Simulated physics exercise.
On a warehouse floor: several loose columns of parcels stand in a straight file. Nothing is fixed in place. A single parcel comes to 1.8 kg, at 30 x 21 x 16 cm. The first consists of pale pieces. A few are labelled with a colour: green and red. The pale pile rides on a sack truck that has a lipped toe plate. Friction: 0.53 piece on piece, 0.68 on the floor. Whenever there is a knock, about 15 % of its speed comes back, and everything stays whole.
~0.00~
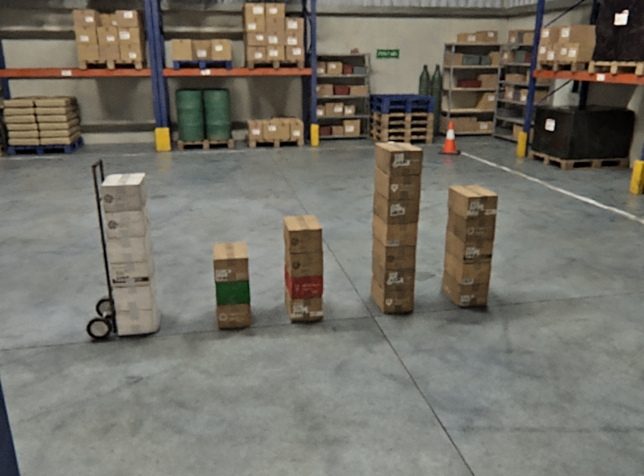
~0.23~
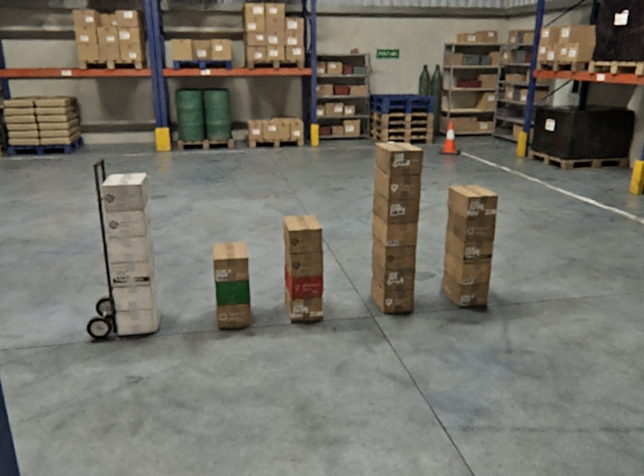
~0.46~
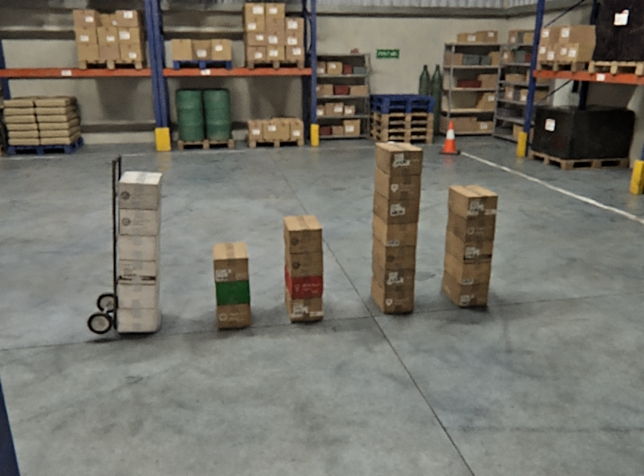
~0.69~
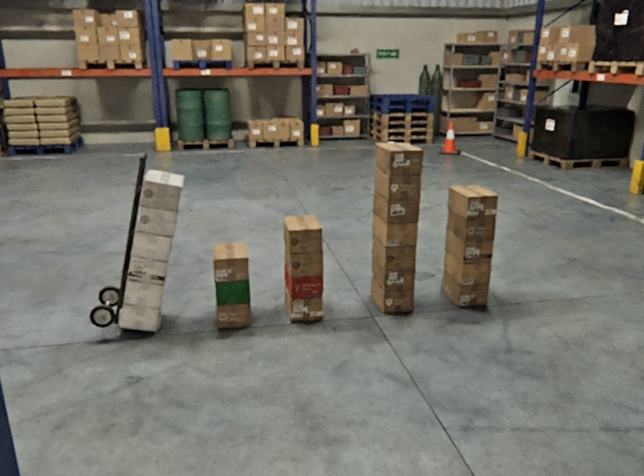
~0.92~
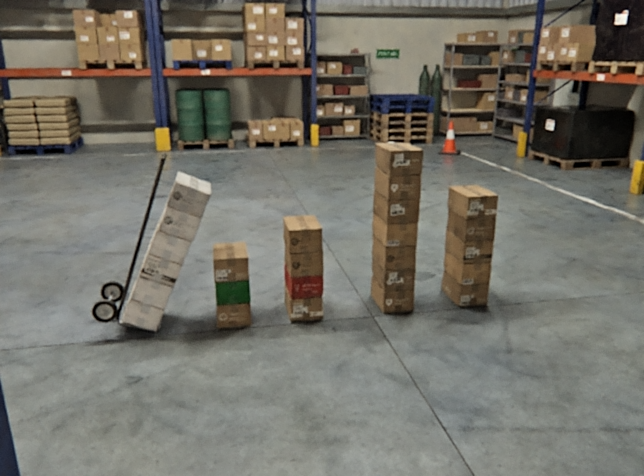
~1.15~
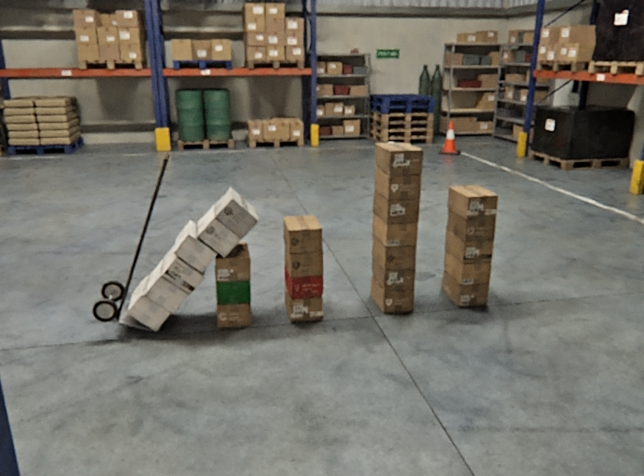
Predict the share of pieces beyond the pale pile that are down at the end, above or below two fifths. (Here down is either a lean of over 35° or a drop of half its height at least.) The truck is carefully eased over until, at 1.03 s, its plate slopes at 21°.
The share down will fall short of two fifths.
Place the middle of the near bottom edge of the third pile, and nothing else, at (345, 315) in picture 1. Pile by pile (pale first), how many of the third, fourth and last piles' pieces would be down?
Per pile - third: 0, fourth: 0, last: 0.
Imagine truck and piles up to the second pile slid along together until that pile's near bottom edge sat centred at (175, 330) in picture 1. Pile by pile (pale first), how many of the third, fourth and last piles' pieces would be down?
In that case third 0, fourth 0, last 0.
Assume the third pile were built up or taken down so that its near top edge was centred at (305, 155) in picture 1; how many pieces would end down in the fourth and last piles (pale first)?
Counts down - fourth: 0; last: 0.
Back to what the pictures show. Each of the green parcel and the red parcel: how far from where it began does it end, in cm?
Green shifts close to 5 cm and red close to 0 cm.
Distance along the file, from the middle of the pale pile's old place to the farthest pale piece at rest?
Around 85 centimetres.
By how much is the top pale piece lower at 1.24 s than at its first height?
25 cm lower.
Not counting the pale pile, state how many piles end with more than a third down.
That would be 0 of them.
Around 1.24 s, 6 of the pale pile down; none of the 19 other parcels down, 1 disturbed.
Around 1.38 s, 5 of the pale pile down; none of the 19 other parcels down, 5 disturbed; green parcel tipped 3°.
Around 1.66 s, 6 of the pale pile down; none of the 19 other parcels down, 4 disturbed; green parcel tipped 12°.
Finally (2.5 s), 6 of the pale pile down; none of the 19 other parcels down, 4 disturbed; green parcel tipped 11°; red parcel unmoved. That is 0 per cent. Seen by the last camera, middles, green parcel near (243, 282), red parcel near (304, 279).
